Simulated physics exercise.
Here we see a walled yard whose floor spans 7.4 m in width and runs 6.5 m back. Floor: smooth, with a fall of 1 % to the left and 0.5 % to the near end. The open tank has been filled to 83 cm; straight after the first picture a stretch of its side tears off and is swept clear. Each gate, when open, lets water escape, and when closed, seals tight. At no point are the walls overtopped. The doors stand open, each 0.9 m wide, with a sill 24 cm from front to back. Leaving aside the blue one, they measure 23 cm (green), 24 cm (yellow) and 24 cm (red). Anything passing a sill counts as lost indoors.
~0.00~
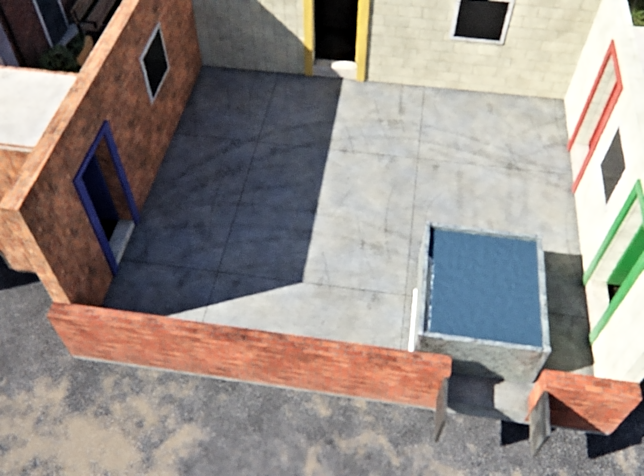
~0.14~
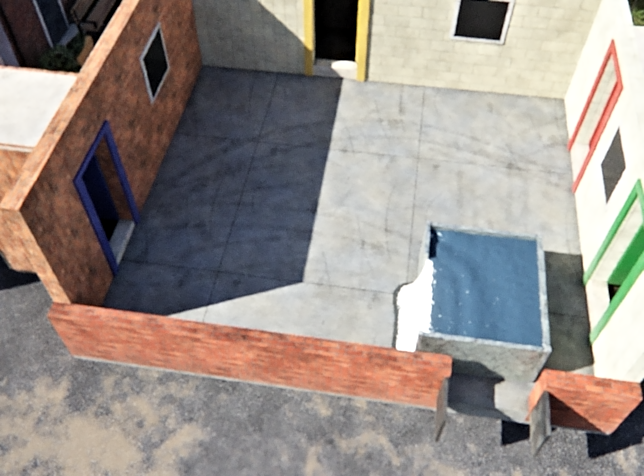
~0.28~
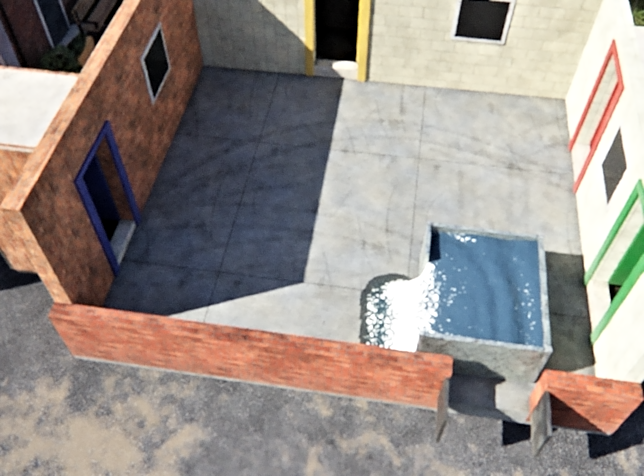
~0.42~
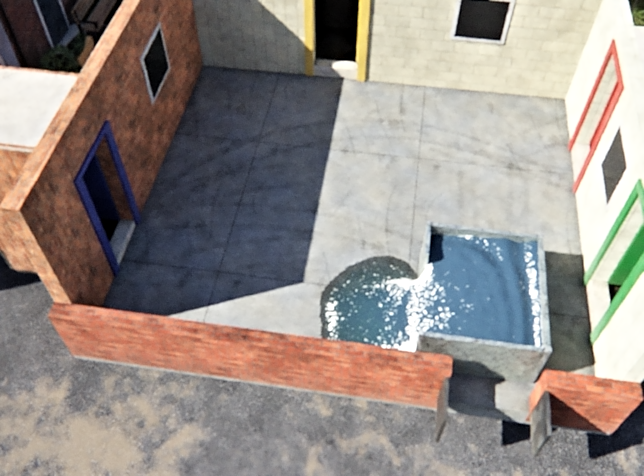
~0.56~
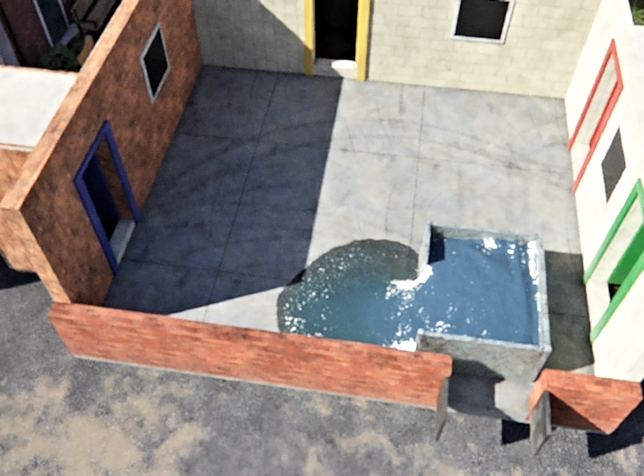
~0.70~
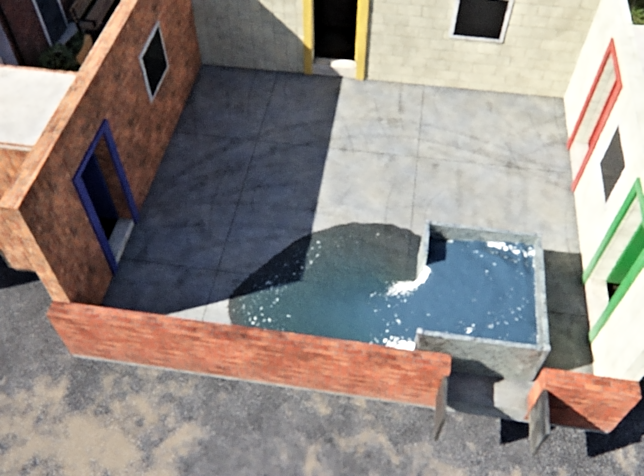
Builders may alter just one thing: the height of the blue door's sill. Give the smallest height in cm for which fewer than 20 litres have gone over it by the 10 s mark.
About 28 cm.
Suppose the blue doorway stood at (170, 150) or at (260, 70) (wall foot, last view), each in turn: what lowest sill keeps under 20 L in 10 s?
Around 8.5 and 17 cm respectively.
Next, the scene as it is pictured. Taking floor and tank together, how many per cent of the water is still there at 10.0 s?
I'd estimate some 92 in a hundred.
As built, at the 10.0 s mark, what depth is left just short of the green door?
Some 0.0 cm.
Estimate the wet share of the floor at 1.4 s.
Wet share: Near 30 %.
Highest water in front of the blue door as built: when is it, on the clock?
I'd guess close to 2.2 seconds.
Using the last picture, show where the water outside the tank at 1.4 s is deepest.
Near (89, 334).
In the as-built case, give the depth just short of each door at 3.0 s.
Green door 0 cm, blue door 30 cm, yellow door 0 cm, red door 0 cm.
After 1.4 s water covers 30 % of the floor, deepest (52 cm) near (89, 334); 9 cm at the blue door, 0 litres in over its 14 cm sill.
After 3.0 s water covers 35 % of the floor, deepest (34 cm) near (89, 334); 30 cm at the blue door, 105 litres in over its 14 cm sill.
After 10.0 s water covers 90 % of the floor, deepest (11 cm) near (170, 142); 8 cm at the blue door, 184 litres in over its 14 cm sill.
At the blue door as built, the water arrived by 1.4 s and peaked near 33 cm at 2.2 s.
Run again over the same 10 s with other heights there, 33 litres in over 25.5 cm, 4 litres over 34.5 cm. The limit of 20 litres is kept from about 28 cm up.
